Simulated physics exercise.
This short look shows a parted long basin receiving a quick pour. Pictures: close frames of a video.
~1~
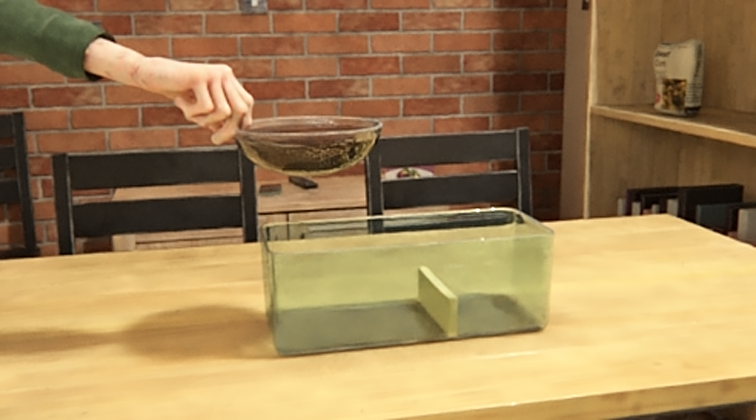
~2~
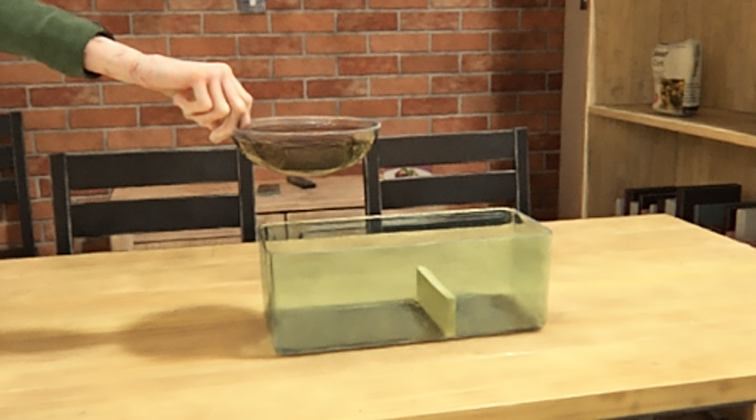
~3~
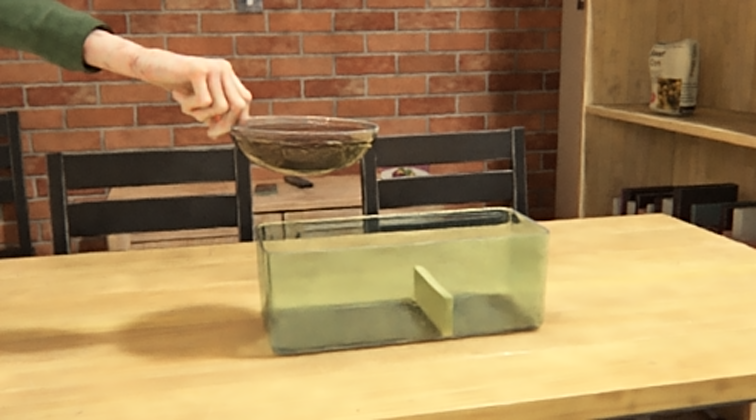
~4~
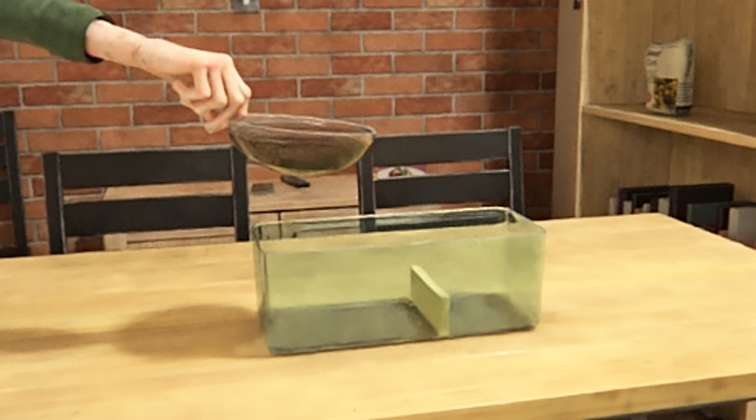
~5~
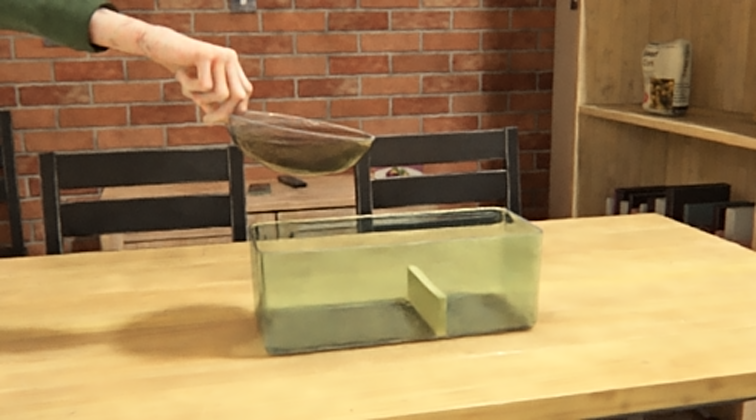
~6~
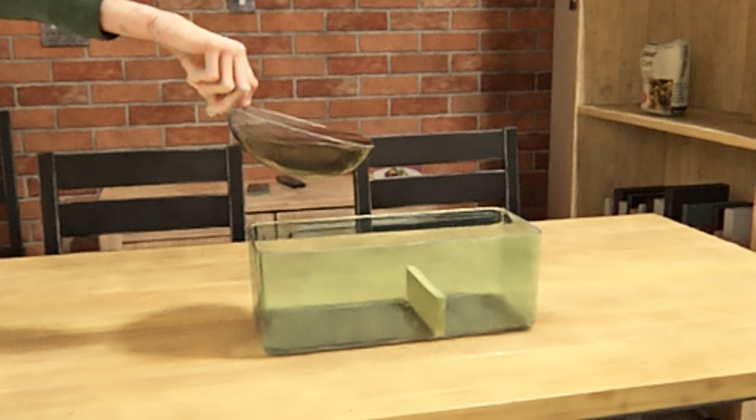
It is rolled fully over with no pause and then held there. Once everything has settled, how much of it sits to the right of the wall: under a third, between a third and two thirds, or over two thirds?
Under a third.
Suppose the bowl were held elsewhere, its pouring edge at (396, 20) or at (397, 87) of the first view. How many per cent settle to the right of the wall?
It would come to near 65 per cent, and then near 60 per cent.
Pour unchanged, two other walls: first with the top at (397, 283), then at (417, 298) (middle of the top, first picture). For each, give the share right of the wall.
In order, some 75 and 55 in a hundred.
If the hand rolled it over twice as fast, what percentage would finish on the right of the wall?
Near 15 parts in a hundred.
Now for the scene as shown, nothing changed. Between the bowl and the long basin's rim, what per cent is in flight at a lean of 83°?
Roughly 20 %.
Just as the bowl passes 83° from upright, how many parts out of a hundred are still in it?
I'd reckon near 5 percent is still held at that tilt.
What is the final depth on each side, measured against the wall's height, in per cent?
On the left it is 40 per cent, on the right 20.
A moment on, the bowl is tipped on its side and 5 per cent is still to pour, 52 is left of the wall and 23 right of it.
Next, the bowl is tipped right over and 0 per cent is still to pour, 72 is left of the wall and 24 right of it.
Then the bowl is tipped right over and 0 per cent is still to pour, 73 is left of the wall and 24 right of it.
Later the bowl is tipped right over and 0 per cent is still to pour, 73 is left of the wall and 24 right of it.
Finally, 73 per cent lies left of the wall, 24 right of it and 3 outside.
